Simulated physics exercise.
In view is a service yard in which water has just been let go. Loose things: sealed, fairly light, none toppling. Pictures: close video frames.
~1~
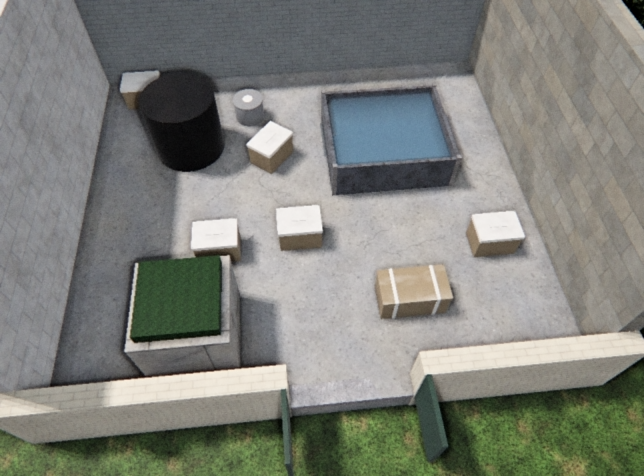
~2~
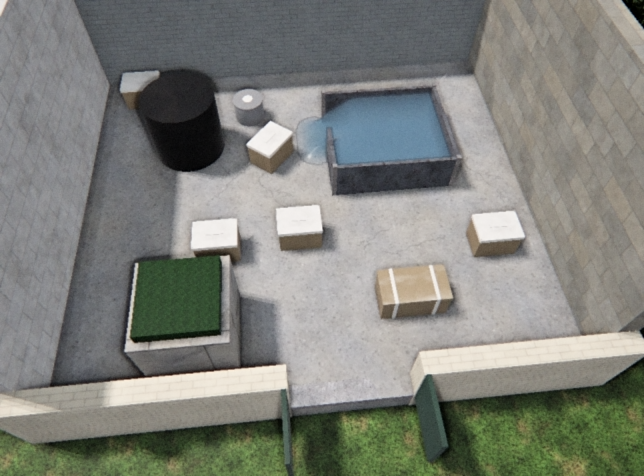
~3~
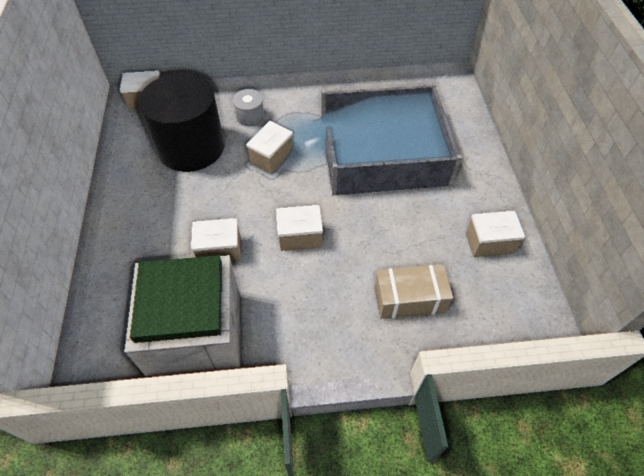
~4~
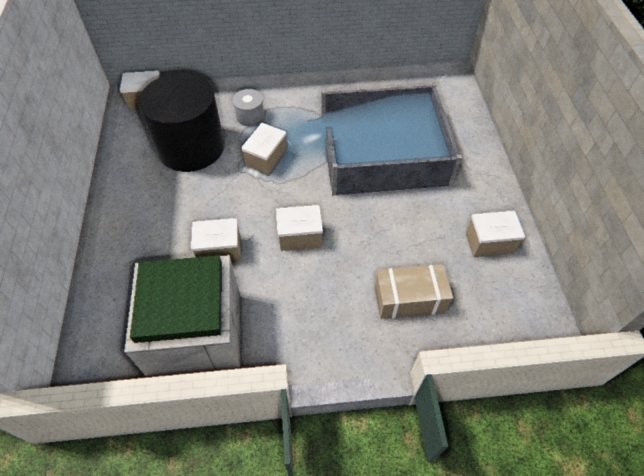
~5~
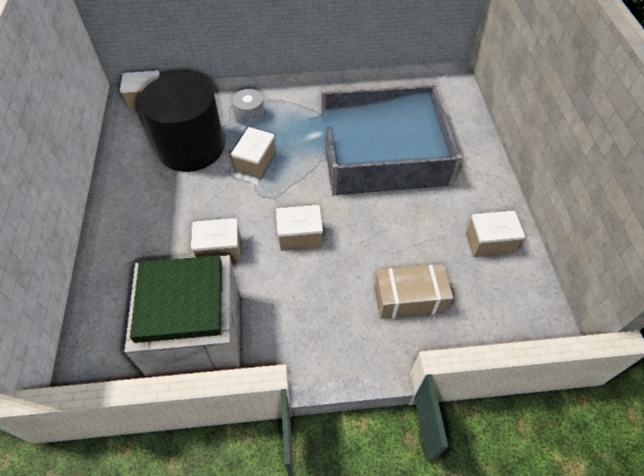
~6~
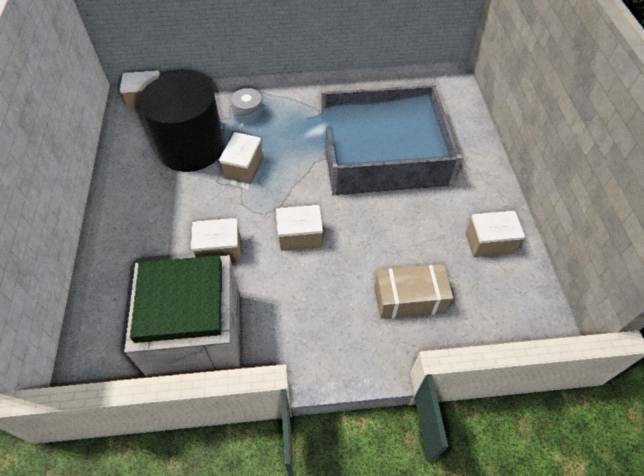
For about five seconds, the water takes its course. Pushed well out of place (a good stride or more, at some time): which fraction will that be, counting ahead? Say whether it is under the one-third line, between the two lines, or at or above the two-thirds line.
So the part that moves far is between the one-third and two-thirds marks.
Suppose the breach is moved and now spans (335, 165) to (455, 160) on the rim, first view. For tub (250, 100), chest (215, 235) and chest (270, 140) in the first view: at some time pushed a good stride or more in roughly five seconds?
Never got that far, never got that far, never got that far.
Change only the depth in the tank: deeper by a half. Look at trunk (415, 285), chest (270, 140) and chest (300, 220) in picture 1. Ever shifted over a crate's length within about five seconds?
Well, one by one: Not carried that far, carried that far, not carried that far.
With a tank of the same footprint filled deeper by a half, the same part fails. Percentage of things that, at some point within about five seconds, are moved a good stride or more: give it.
Near 40 per cent of the loose things.
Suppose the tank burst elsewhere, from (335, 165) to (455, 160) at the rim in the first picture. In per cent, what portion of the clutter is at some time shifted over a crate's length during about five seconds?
Near 30 %.
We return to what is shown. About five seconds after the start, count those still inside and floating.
Exactly 2.
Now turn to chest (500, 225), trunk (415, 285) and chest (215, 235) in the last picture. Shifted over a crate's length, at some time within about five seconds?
The first one stayed within range, the second stayed within range and the third stayed within range.
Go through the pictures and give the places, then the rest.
The first frame shows a chest at (270, 138) rests on the ground; a tub at (248, 99), on the bottom; 0 of 7 have shifted.
The second frame shows a chest at (270, 138) rests on the ground; a tub at (248, 99), on the bottom; 0 of 7 have shifted.
The third frame shows a chest at (270, 138) rests on the ground; a tub at (248, 99) rests on the ground; 0 of 7 have shifted.
The fourth frame shows a chest at (264, 140), on the bottom, close to its start; a tub at (248, 99), on the bottom; 1 of 7 have shifted.
The fifth frame shows a chest at (253, 144) rests on the ground, close to its start; a tub at (248, 99), on the bottom; 1 of 7 have shifted.
The sixth frame shows a chest at (241, 149) rests on the ground, a stride from its start; a tub at (247, 98) rests on the ground; 1 of 7 have shifted.
A moment on, 1 of 7 are well off their spots; 0 afloat.
Next, 2 of 7 are well off their spots; 1 afloat.
Later, 3 of 7 are well off their spots; 2 afloat.
In the end, 3 of 7 are well off their spots, and 3 have been at some point; 2 afloat.
